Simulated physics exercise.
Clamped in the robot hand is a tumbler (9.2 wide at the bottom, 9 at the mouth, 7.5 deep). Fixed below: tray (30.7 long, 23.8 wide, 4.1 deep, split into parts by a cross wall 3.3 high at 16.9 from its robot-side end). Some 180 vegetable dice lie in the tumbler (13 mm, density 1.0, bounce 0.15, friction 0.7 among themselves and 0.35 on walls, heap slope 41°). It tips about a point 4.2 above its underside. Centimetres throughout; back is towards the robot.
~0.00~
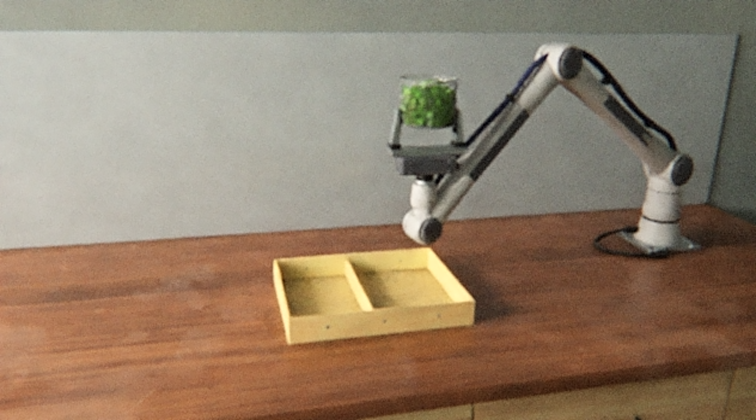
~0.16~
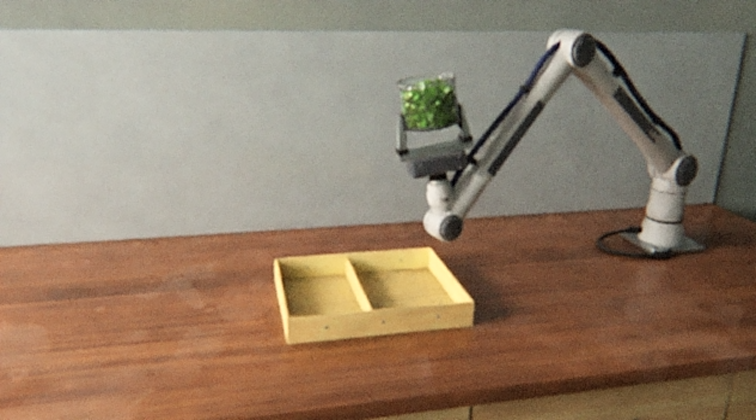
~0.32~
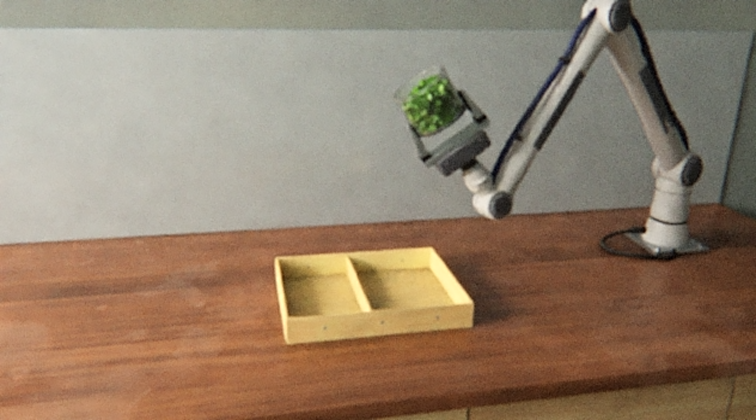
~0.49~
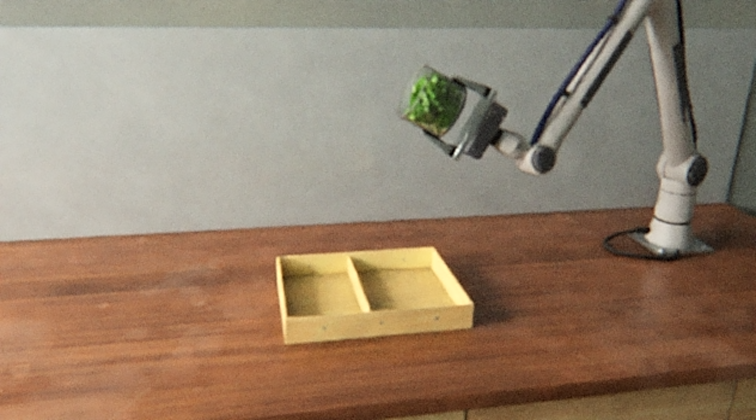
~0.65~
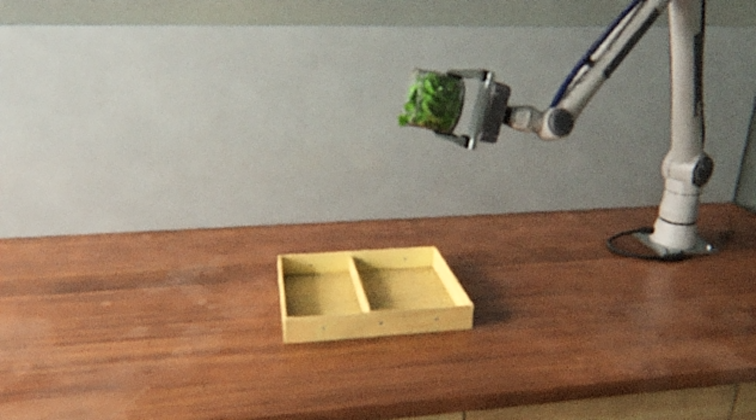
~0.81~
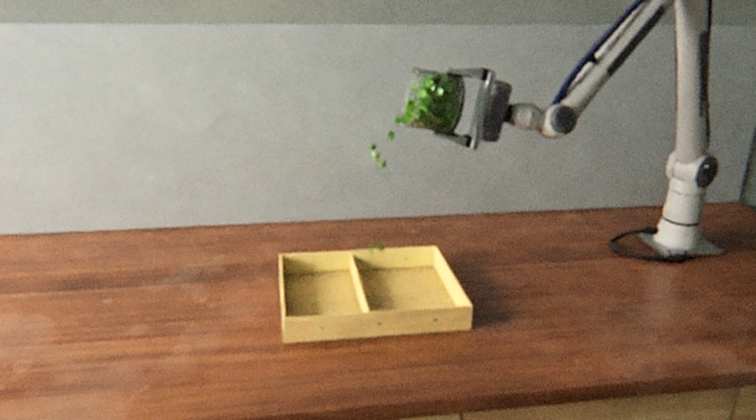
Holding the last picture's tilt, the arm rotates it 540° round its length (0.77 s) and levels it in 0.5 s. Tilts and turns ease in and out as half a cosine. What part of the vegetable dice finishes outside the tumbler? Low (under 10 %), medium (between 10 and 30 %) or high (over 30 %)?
A medium share, between 10 and 30 %, ends outside the tumbler.
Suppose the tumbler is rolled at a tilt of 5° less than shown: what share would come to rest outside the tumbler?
Then about 10 per cent.
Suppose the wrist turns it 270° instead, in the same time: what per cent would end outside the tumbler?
In that case some 30 per cent.
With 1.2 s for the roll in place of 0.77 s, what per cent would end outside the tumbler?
Then about 35 per cent.
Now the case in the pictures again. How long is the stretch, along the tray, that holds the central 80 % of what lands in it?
About 12 cm.
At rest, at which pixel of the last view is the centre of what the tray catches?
Around (368, 306).
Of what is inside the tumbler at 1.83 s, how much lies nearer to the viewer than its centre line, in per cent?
About 50 per cent.
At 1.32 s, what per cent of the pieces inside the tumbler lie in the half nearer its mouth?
Roughly 35 per cent.
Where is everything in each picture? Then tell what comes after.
In the first picture, tumbler middle at (428, 102), upright; upper third of the load around (428, 92), from x 405 to 450, top at y 85; 181 in the tumbler.
In the second picture, tumbler middle at (429, 102), tipped 10°; upper third of the load around (429, 93), from x 405 to 455, top at y 85.
In the third picture, tumbler middle at (430, 102), tipped 35°; upper third of the load around (435, 92), from x 405 to 460, top at y 80.
In the fourth picture, tumbler middle at (432, 102), tipped 62°; upper third of the load around (436, 90), from x 410 to 460, top at y 75.
In the fifth picture, tumbler middle at (433, 101), tipped 79°; upper third of the load around (437, 89), from x 400 to 455, top at y 75.
In the sixth picture, tumbler middle at (433, 101), tipped 80°; upper third of the load around (440, 91), from x 370 to 455, top at y 80; 175 in the tumbler, 6 in flight or on a rim.
After 1.32 s, tipped 80°, highest piece 41 above the table; 156 in the tumbler, 11 in the robot-side part, 6 in the far-side part, 8 in flight or on a rim.
After 1.83 s, tipped 41°, highest piece 39 above the table; 148 in the tumbler, 18 in the robot-side part, 13 in the far-side part, 2 in flight or on a rim.
After 2.28 s, upright, highest piece 40 above the table; 148 in the tumbler, 18 in the robot-side part, 15 in the far-side part.
After 2.98 s, upright, highest piece 40 above the table; 148 in the tumbler, 18 in the robot-side part, 15 in the far-side part.
At rest, 148 in the tumbler, 18 in the robot-side part, 15 in the far-side part. That is 18 % outside the tumbler.
